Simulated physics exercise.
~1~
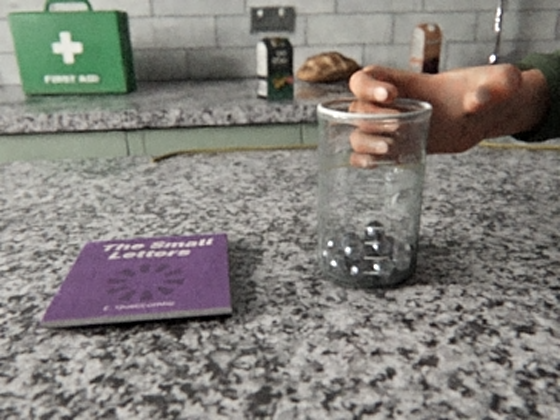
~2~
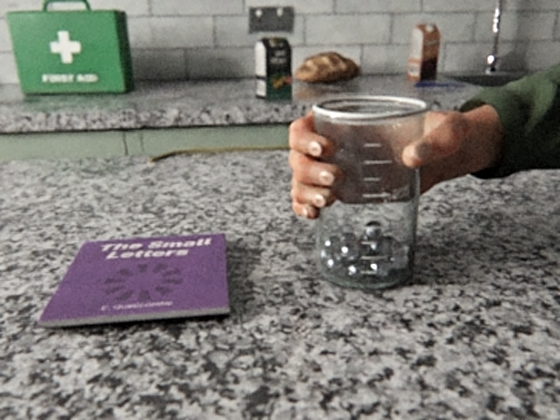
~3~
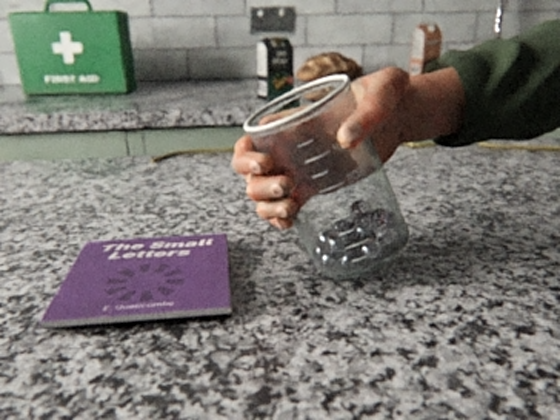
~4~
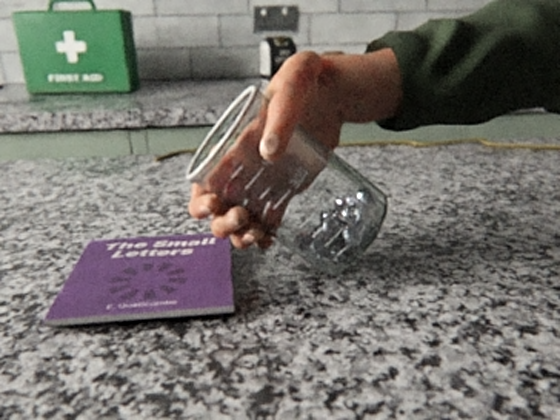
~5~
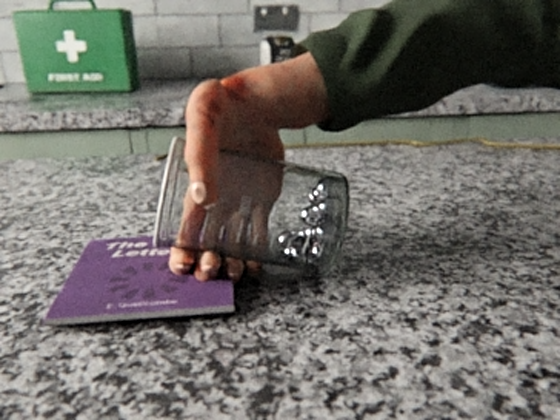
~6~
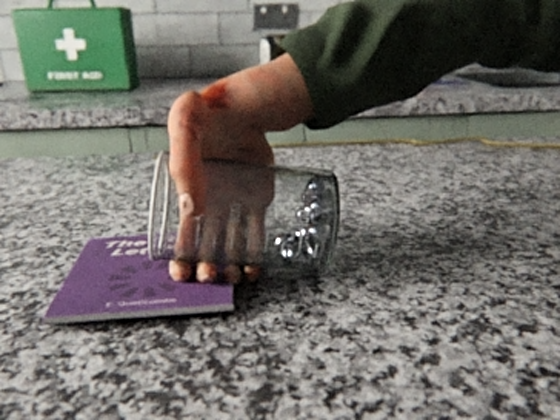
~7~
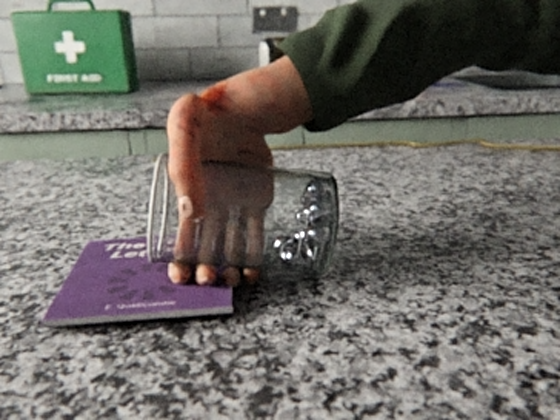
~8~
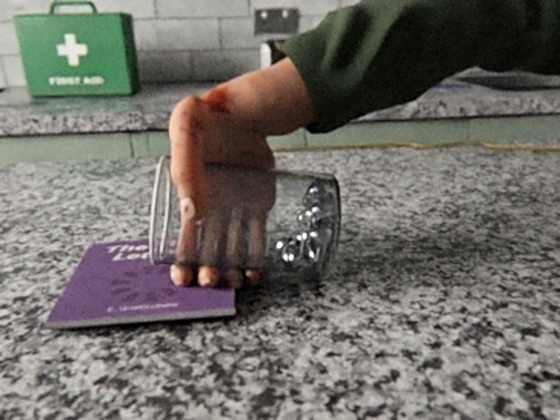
A clear beaker holding a few shiny metal balls was gripped by a hand in a green sleeve, tipped over to the left and lowered until its rim end rested on the purple book, where the hand held it with every ball still inside.
